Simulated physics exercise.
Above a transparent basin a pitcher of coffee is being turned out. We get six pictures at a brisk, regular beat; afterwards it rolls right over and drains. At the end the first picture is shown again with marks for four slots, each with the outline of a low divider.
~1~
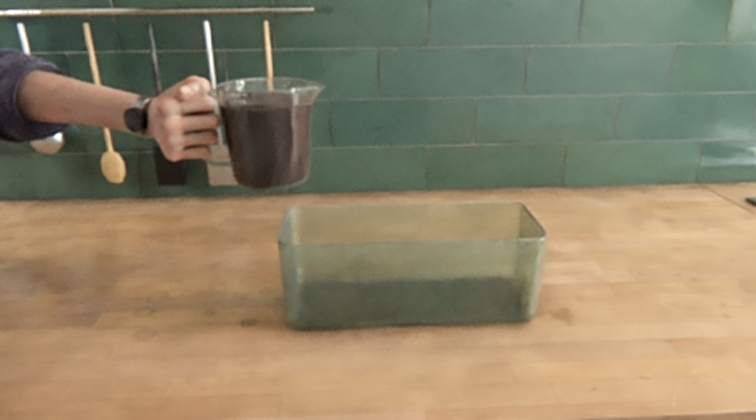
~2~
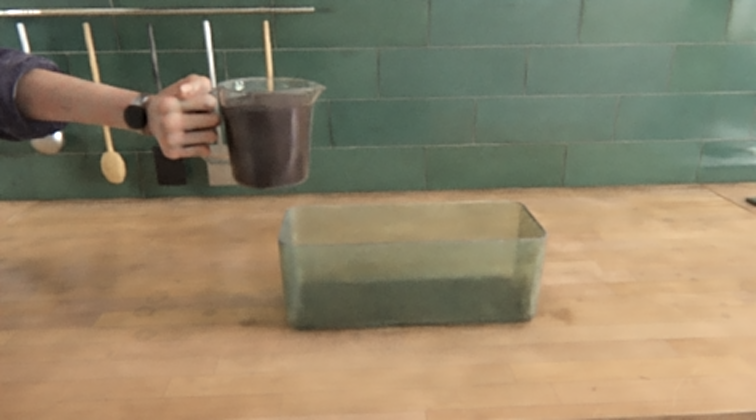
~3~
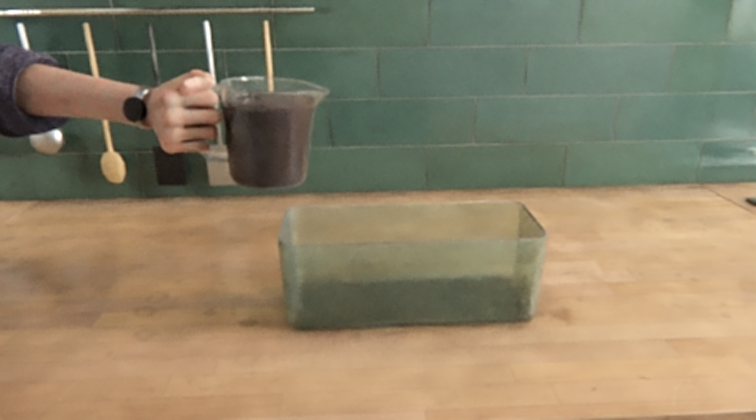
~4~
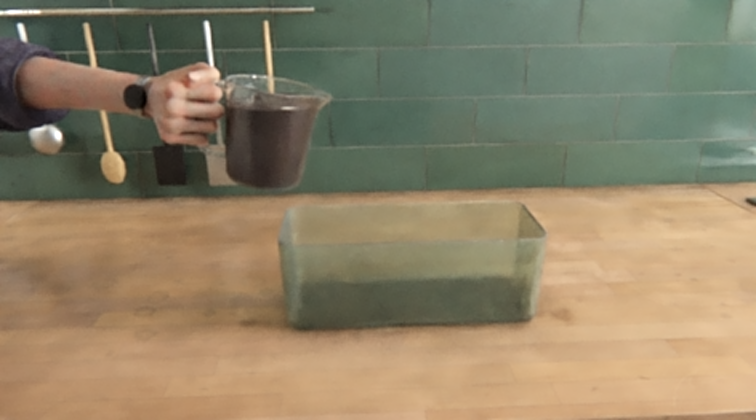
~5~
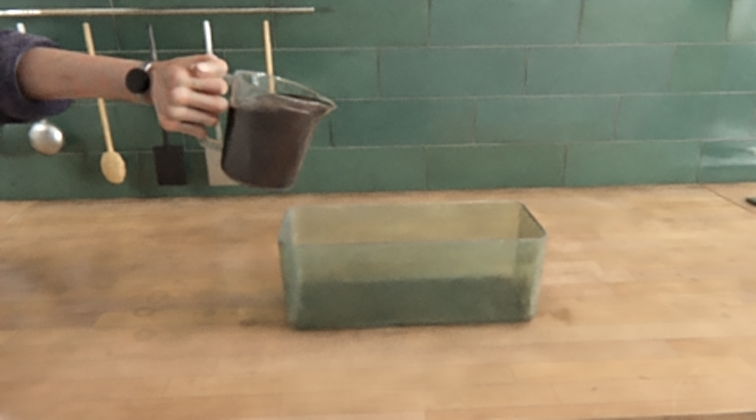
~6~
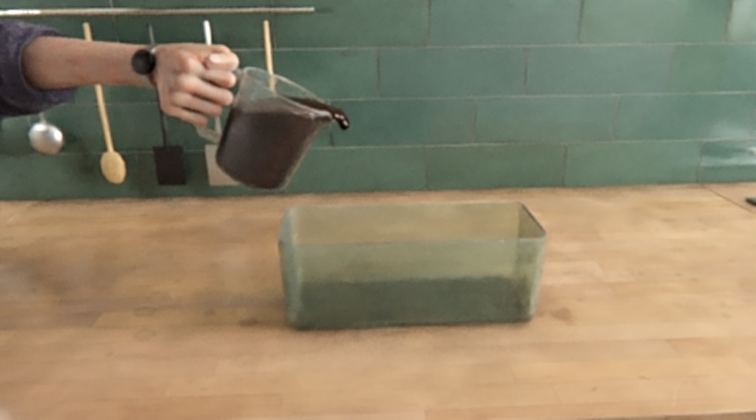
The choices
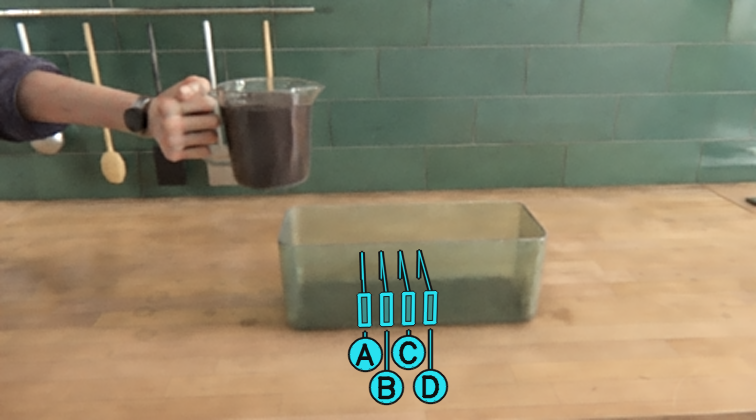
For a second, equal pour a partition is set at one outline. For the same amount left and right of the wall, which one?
Best: B.
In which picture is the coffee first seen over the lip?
In picture 6.
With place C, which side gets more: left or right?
More ends on the left.
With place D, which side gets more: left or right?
The left side.
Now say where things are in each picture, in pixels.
Upright, lip at (323, 86); basin from (287, 325) to (535, 317); nothing has left yet, in the first frame.
Upright, lip at (324, 88); nothing has left yet, in the second frame.
Tipped about 5°, lip at (327, 91); nothing has left yet, in the third frame.
Tipped about 11°, lip at (331, 98); nothing has left yet, in the fourth frame.
Tipped about 19°, lip at (336, 107); nothing has left yet, in the fifth frame.
Tipped about 28°, lip at (339, 118); coffee is over the lip, down to (345, 126), in the sixth frame.
On the marked copy, A at (365, 332); B at (386, 331); C at (408, 330); D at (430, 330).
With A, about 16 % ends left of the wall and 83 % right of it.
With B, about 44 % ends left of the wall and 56 % right of it.
With C, about 84 % ends left of the wall and 15 % right of it.
With D, about 94 % ends left of the wall and 4 % right of it.
